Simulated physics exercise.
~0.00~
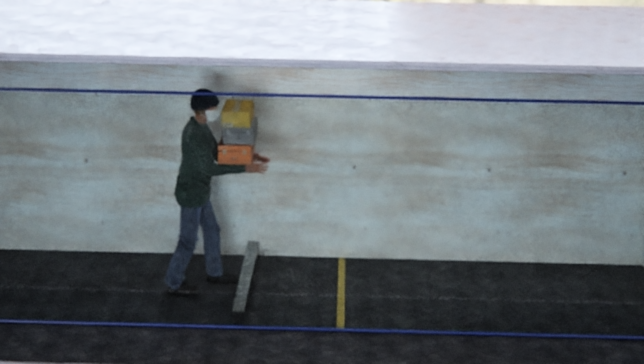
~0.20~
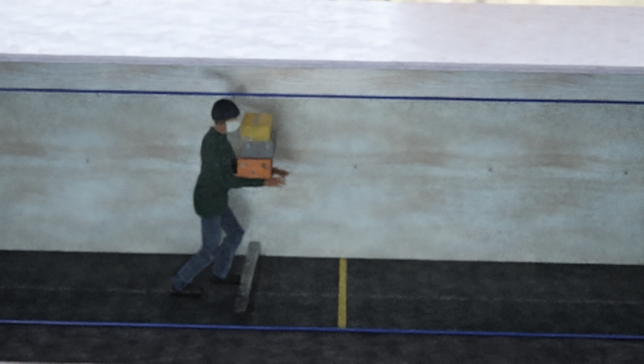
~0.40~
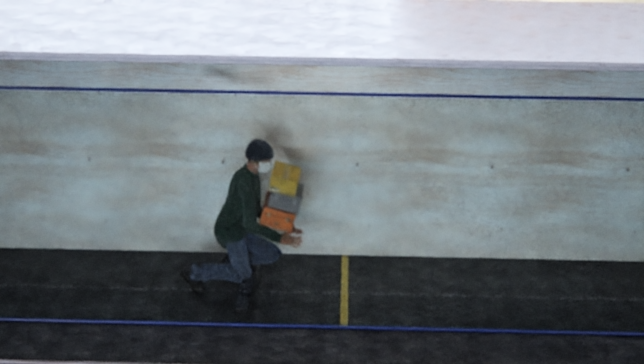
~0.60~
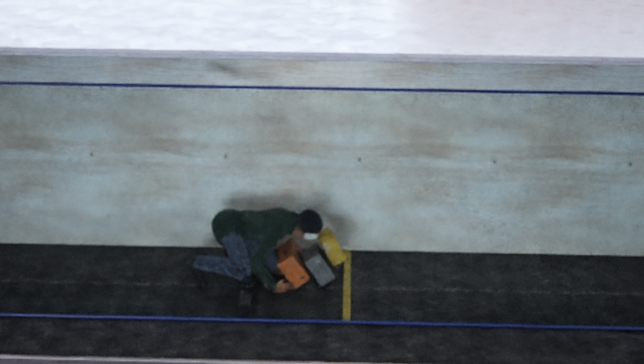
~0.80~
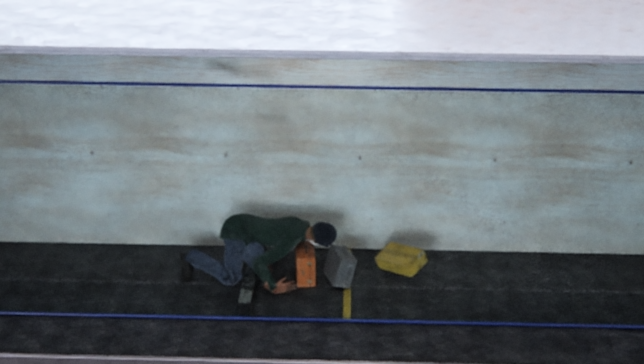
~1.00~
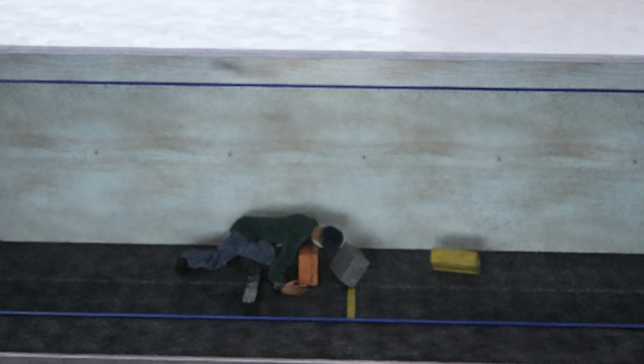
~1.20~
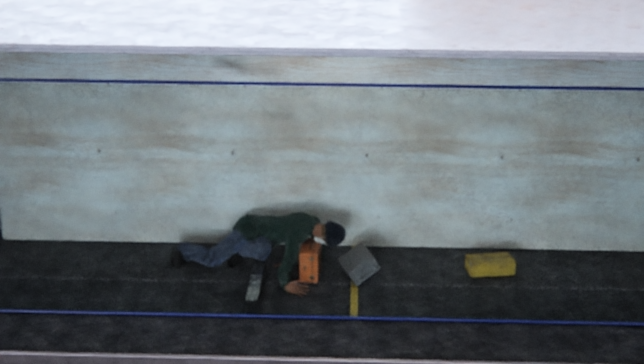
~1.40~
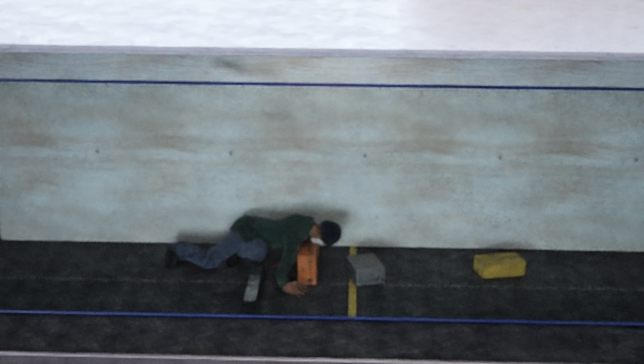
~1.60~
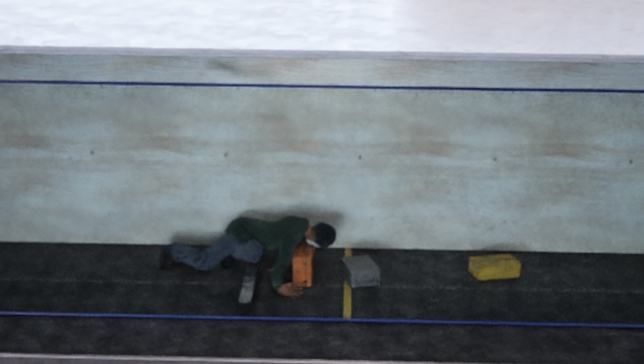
A masked figure in a dark cap, green top and blue trousers carries three stacked boxes, yellow over grey over orange, along a dark strip before a pale, stained wall, seen from the side in a slightly swaying view. The figure tips right over a low grey rail, knees folding, and pitches down with the boxes. The yellow box tumbles farthest right, while the grey one rolls over a yellow line on the ground. The orange box stands on end beneath the figure, who settles face down across the rail, head short of the line.
